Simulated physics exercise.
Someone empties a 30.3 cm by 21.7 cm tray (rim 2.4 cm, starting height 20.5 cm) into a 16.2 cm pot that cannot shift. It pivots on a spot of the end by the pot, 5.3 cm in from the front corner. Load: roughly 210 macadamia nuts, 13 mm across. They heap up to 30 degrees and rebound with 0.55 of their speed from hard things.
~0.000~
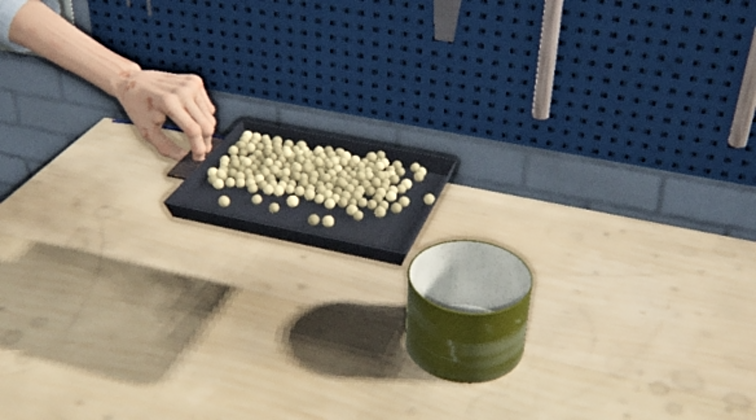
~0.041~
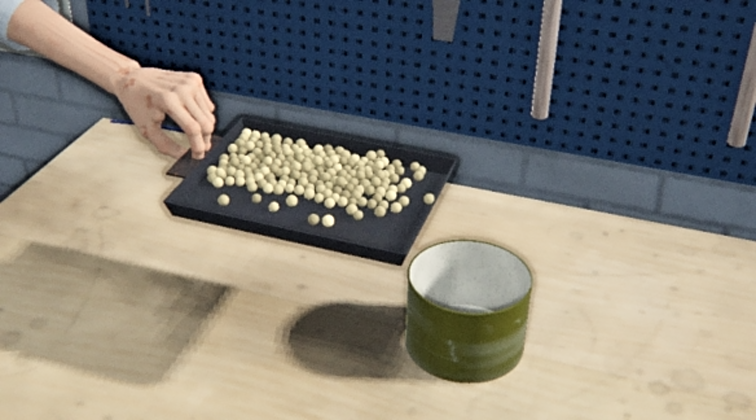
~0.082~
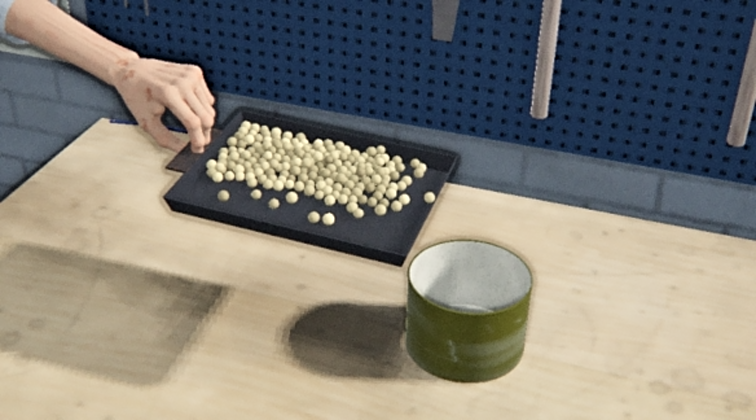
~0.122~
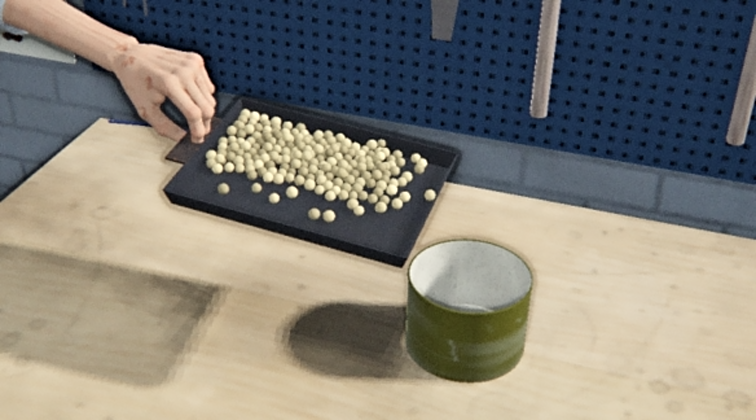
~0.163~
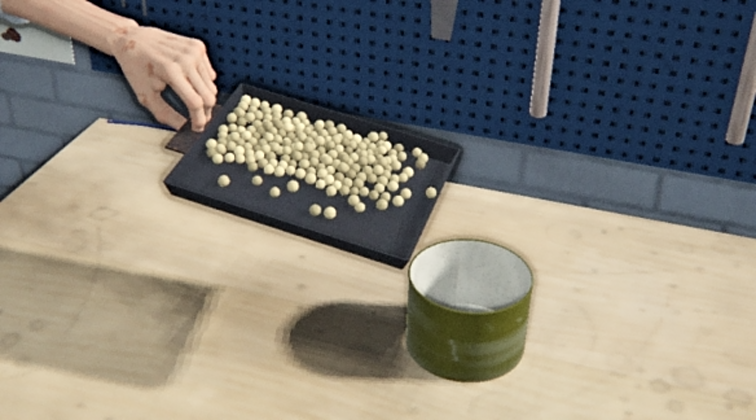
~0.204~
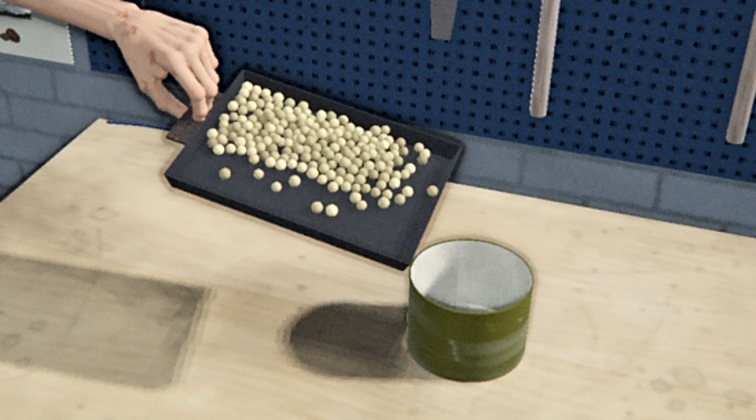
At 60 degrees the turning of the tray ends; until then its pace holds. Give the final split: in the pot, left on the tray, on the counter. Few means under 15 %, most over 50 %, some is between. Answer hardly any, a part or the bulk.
In the pot: Hardly any; left on the tray: A part; on the counter: The bulk.
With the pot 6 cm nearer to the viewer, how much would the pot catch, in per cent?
Then about 15 per cent.
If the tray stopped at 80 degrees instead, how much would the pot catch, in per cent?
Then about 0 per cent.
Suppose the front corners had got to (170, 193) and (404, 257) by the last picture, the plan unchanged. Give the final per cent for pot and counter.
Pot 0, counter 30.
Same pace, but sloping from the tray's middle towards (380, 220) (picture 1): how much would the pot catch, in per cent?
Some 20 per cent.
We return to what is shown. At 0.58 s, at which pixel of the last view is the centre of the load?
Around (377, 194).
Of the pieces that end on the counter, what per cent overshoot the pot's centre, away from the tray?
About 70 per cent.
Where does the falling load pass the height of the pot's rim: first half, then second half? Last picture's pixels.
First near (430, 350), later near (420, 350).
After 0.43 s, tilt 38 degrees; the tray holds 100 %, the pot 0 %.
Then, at 0.58 s, tilt 53 degrees; the tray holds 100 %, the pot 0 %.
Then, at 0.86 s, tilt 60 degrees; the tray holds 45 %, the pot 0 %.
At rest (2.7 s), pot 0 %, tray 30 %, counter 70 %.
